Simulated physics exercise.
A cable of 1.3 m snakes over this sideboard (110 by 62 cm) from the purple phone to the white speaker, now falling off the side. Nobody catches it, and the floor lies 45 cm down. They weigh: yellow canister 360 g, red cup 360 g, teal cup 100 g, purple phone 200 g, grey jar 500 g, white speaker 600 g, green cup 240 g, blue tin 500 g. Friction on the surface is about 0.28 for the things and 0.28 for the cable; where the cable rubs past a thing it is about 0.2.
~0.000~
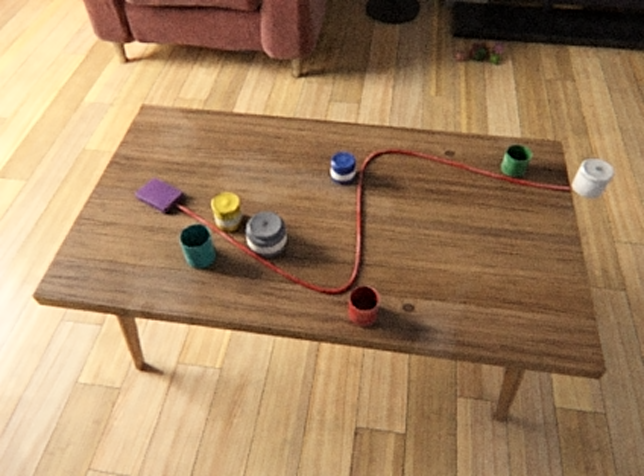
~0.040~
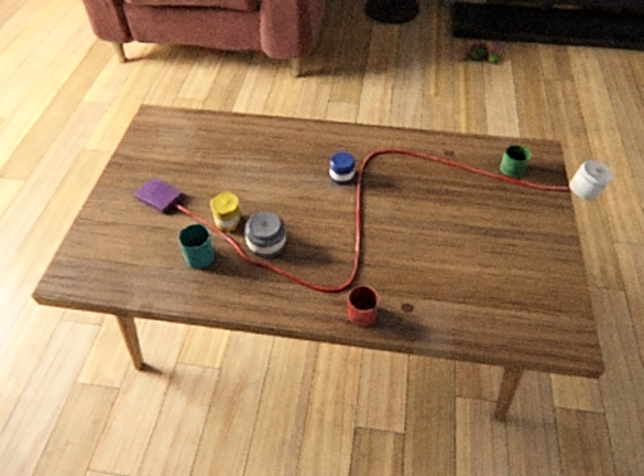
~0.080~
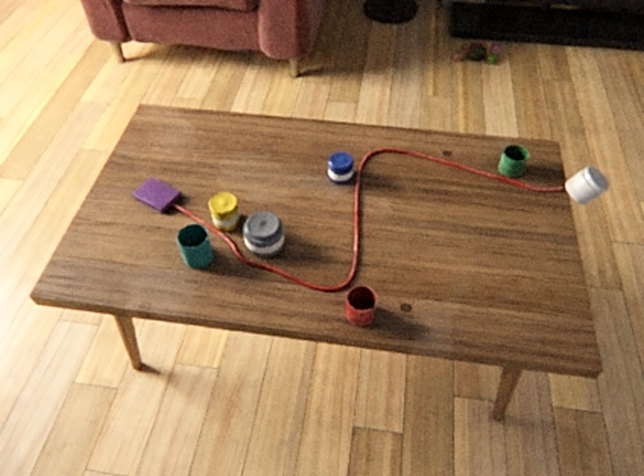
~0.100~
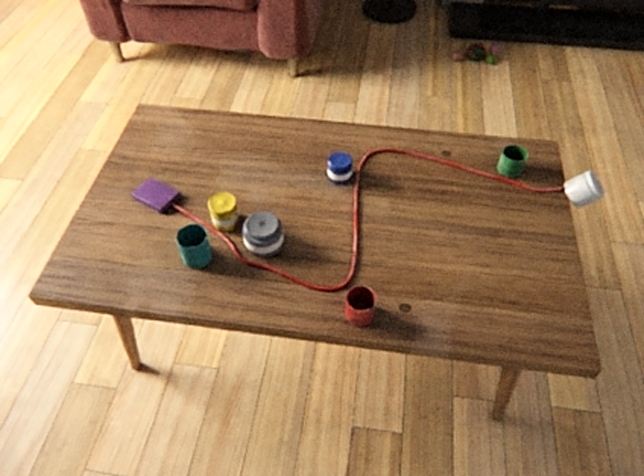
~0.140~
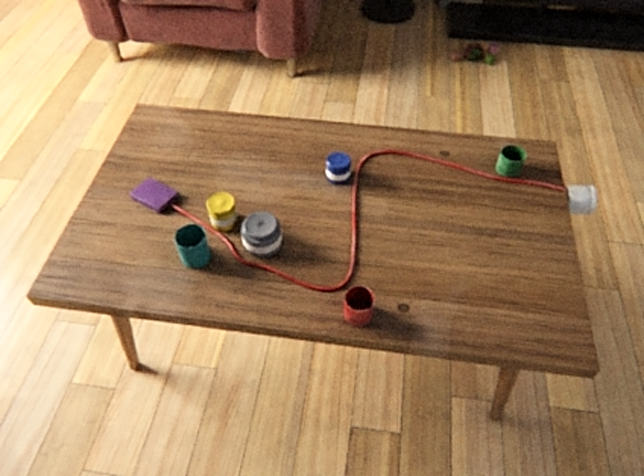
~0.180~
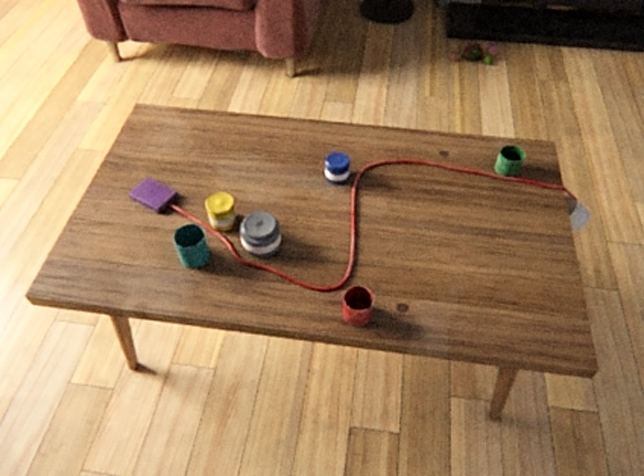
The footage shows a red cable winding among cups and containers on a wooden surface, from a flat purple object to a white cylindrical one, which tilts at the right edge, then slips lower until little remains visible.
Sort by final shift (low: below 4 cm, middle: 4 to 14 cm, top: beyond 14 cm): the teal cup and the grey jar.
The teal cup barely shifts, the grey jar stays in the low band.
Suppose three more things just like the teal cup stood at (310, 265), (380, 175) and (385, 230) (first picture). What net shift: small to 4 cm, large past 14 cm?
In that order: Large, large, small.
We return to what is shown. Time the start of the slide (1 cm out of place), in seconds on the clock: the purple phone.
About: Purple phone 0.36 s.
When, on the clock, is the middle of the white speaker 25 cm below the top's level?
That is: 0.28 s.
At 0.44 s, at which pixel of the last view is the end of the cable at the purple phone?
Near (195, 224).
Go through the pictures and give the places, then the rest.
In the first picture, shows, teal cup (195, 236); grey jar (265, 224); cable runs through (407, 153) (359, 209) (319, 290).
In the second picture, shows, white speaker (596, 171); cable runs through (358, 209).
In the third picture, shows, white speaker (587, 185); cable runs through (357, 209).
In the fourth picture, shows, white speaker (585, 189); cable runs through (356, 209).
In the fifth picture, shows, white speaker (578, 200); cable runs through (354, 209).
In the sixth picture, shows, teal cup (189, 236); grey jar (259, 224); cable runs through (528, 182) (419, 162) (353, 208) (312, 287).
After 0.4 s, the cable's tail end at (195, 224); grey jar 2 cm off its start, purple phone 9 cm off its start, white speaker over the edge.
After 0.7 s, the cable's tail end at (206, 232); grey jar 2 cm off its start, purple phone 12 cm off its start, white speaker over the edge.
After 0.9 s, the cable's tail end at (206, 232); grey jar 2 cm off its start at (262, 218), purple phone 12 cm off its start at (189, 219), white speaker over the edge.
After 1.2 s, the cable's tail end at (206, 232); grey jar 2 cm off its start, purple phone 12 cm off its start, white speaker over the edge.
After 2.4 s, the cable's tail end at (206, 232); grey jar 2 cm off its start at (262, 218), teal cup 0 cm off its start at (189, 236), purple phone 12 cm off its start at (189, 219), white speaker over the edge.
